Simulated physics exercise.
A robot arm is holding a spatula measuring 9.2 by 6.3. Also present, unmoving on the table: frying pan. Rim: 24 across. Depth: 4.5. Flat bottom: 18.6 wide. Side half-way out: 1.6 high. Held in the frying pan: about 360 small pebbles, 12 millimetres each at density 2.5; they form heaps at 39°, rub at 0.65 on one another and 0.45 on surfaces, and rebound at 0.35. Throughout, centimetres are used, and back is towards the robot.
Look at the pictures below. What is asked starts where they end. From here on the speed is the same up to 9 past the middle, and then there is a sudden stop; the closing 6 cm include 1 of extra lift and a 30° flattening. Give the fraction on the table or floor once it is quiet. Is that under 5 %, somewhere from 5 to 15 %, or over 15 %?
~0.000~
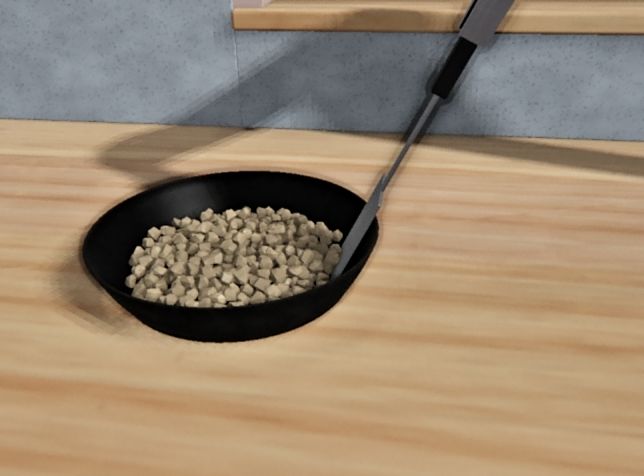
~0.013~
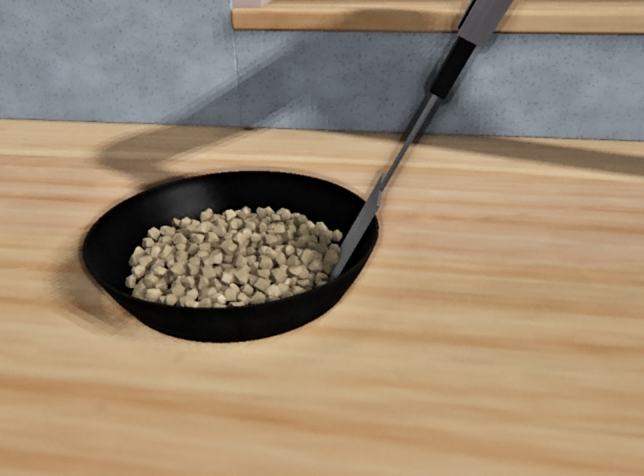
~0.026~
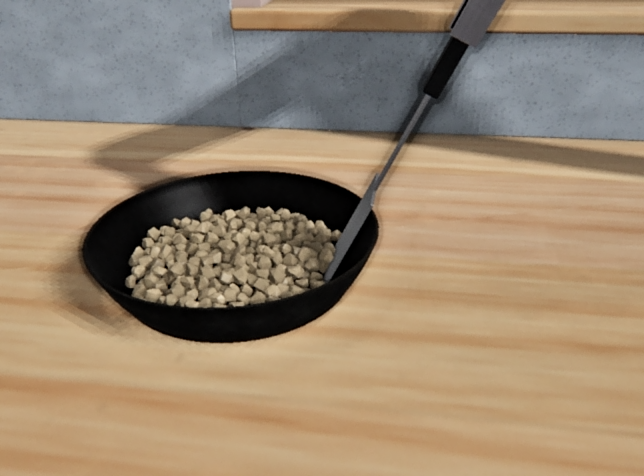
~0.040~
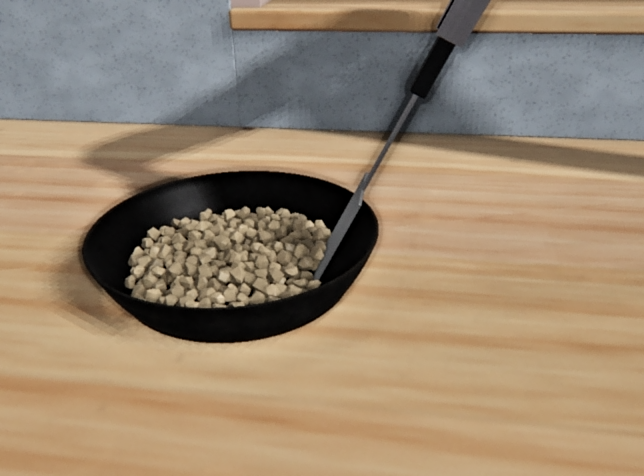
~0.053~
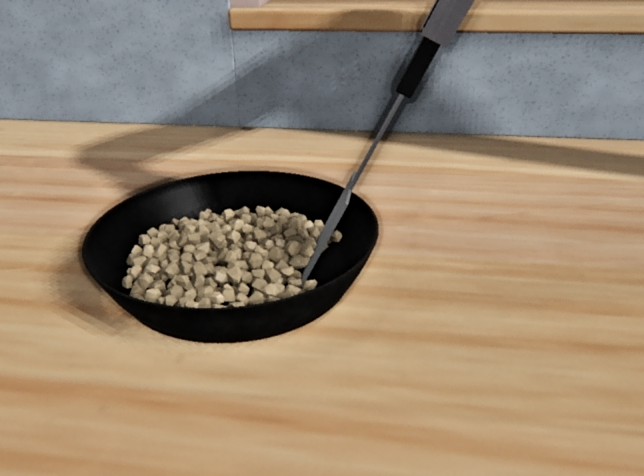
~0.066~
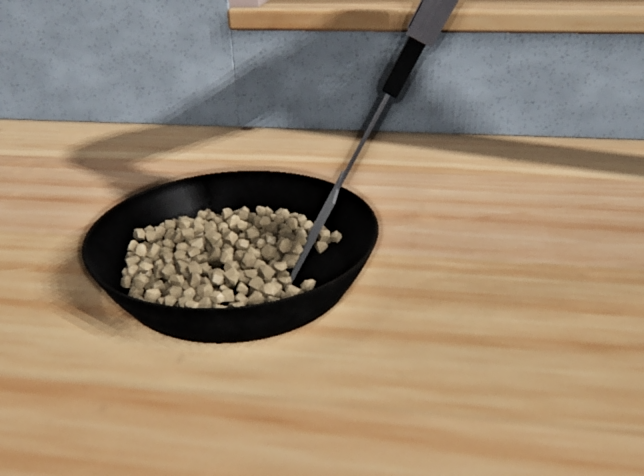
It is from 5 to 15 %.
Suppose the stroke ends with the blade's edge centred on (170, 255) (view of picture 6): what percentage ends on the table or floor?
Estimate: Approx. 0 %.
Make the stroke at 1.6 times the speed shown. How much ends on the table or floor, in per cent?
About 20 per cent.
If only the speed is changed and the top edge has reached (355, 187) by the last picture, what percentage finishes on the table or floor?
About 5 percent.
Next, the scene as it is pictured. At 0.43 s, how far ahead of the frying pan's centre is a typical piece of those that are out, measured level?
14 cm.
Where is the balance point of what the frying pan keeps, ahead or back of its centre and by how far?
Offset forward: Around 3.5 cm.
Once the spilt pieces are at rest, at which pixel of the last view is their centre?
In the last view, it's around (87, 245).
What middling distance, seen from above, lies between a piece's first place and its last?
3 cm.
By 0.13 s, sloping 64°, highest piece 5 above the table; 359 in the frying pan.
By 0.20 s, sloping 54°, highest piece 6 above the table; 359 in the frying pan.
By 0.43 s, sloping 34°, highest piece 6 above the table; 333 in the frying pan, 23 on the table or floor, 3 on the blade or in flight.
By 1.48 s, sloping 34°, highest piece 6 above the table; 332 in the frying pan, 27 on the table or floor.
Final count, 332 in the frying pan, 27 on the table or floor. That is 8 % on the table or floor.
